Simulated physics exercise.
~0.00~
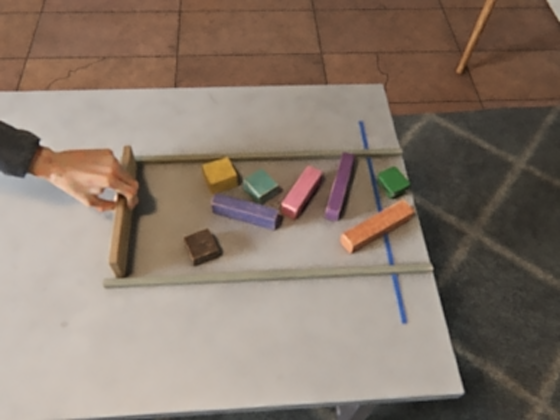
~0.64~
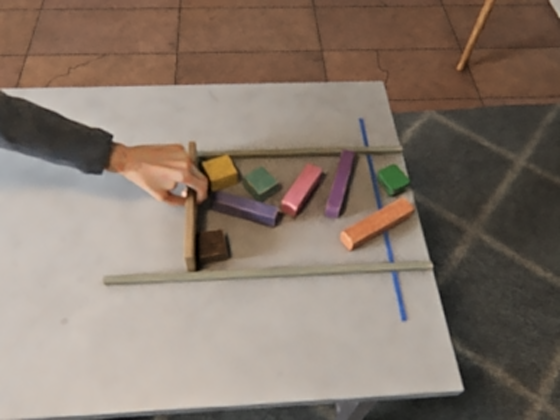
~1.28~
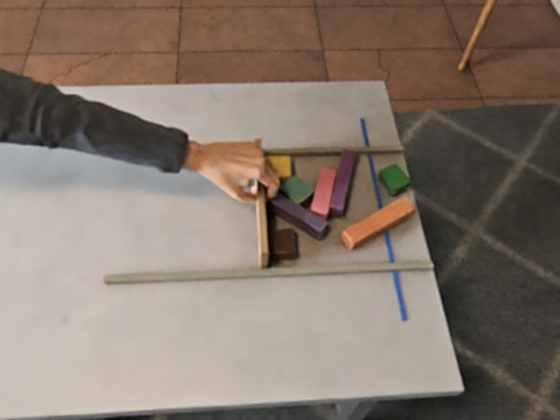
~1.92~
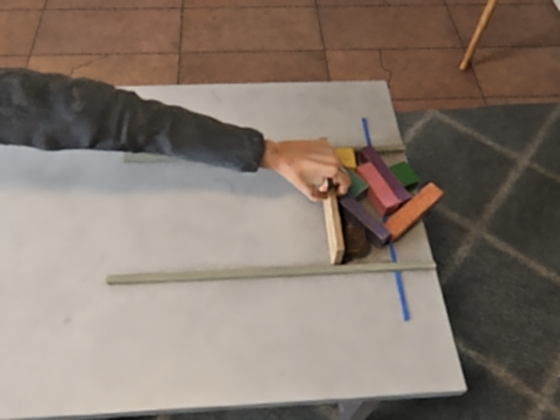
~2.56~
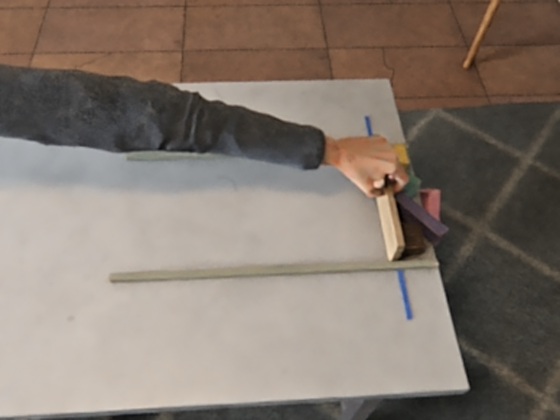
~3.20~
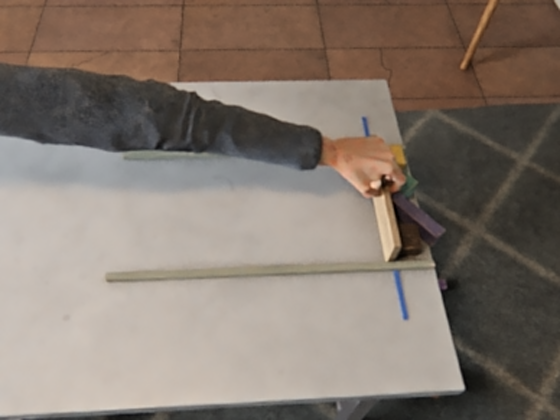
A hand in a dark sleeve grips a wooden board standing at the left of a pale table, seen from above, with brown tiles and a dark patterned rug beyond. Between two thin rails lie yellow, teal, pink, purple, blue-violet and dark brown blocks, with green and orange ones near a blue tape line at the right. The hand pushes the board rightward, gathering the nearer blocks into a cluster. The crowded blocks then shove the orange one toward the edge. The board stops near the tape, with the orange and green blocks gone from view and several others still bunched at the edge, while the pink one disappears last.
